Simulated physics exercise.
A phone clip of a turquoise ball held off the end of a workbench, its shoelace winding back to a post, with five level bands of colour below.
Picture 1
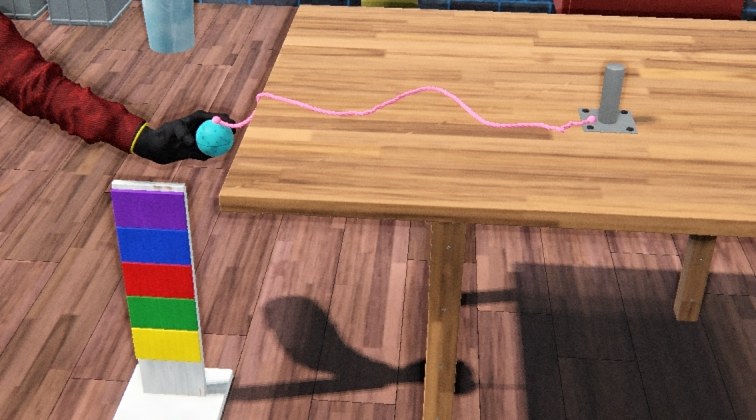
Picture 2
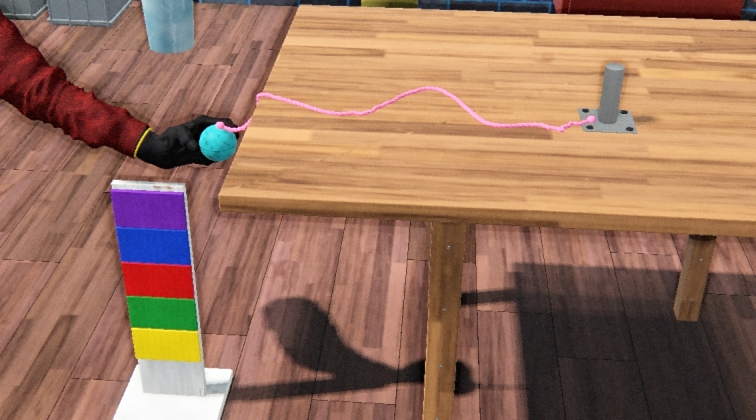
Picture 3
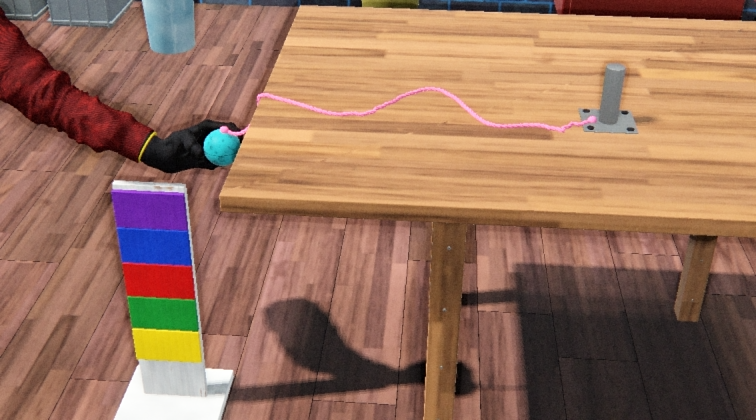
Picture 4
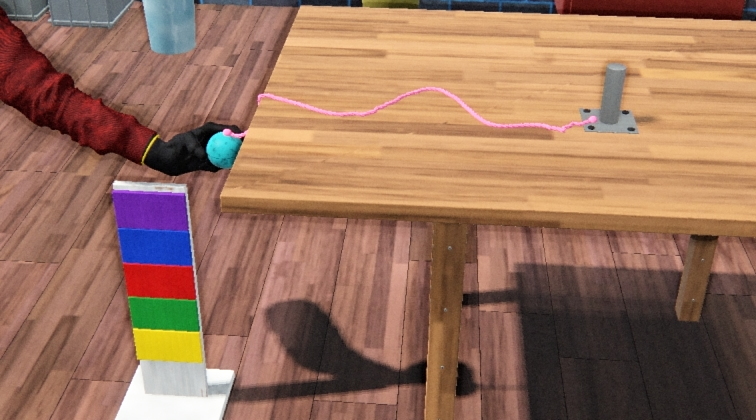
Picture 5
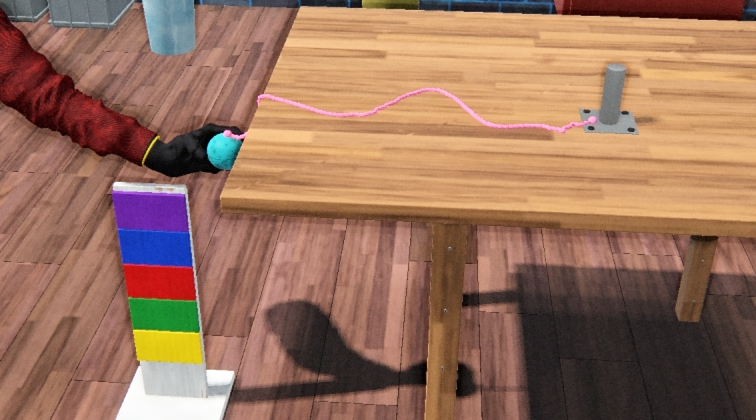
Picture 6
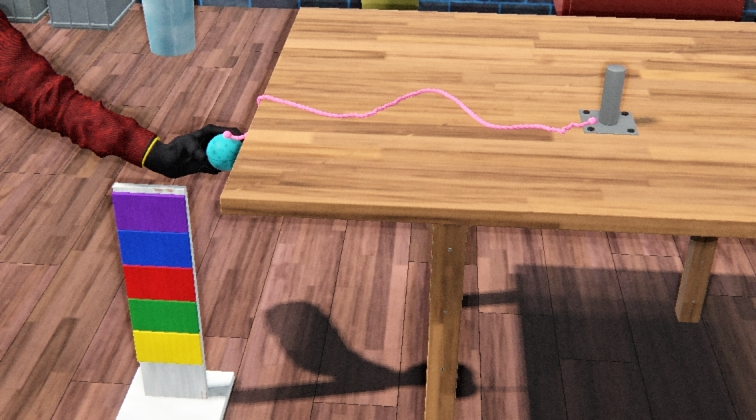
A gloved hand in a red sleeve held a turquoise ball just off the left end of a wooden workbench, lowering it very slightly, while the pink shoelace winding back to a post barely moved.
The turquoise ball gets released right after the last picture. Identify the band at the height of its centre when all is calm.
Its centre is at blue.
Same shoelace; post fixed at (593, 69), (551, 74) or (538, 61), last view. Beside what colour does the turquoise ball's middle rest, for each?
Blue; red; red.
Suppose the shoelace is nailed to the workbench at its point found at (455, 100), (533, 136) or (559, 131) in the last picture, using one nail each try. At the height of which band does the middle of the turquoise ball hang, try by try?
Answer: Purple, blue and blue, in that order.
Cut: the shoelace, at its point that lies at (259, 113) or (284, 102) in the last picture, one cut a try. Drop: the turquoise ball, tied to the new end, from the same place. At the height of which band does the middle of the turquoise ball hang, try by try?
Try 1 - purple; try 2 - higher than all five.
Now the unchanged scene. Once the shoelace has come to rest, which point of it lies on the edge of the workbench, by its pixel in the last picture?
At (348, 116).
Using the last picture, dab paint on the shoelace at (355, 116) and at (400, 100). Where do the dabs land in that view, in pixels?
About (267, 98), and the other about (329, 101).
A little later, ball near (286, 260); level with blue.
Next, ball near (256, 257); level with blue.
When it is over, ball near (267, 259); level with blue. Its middle rests at the blue band.
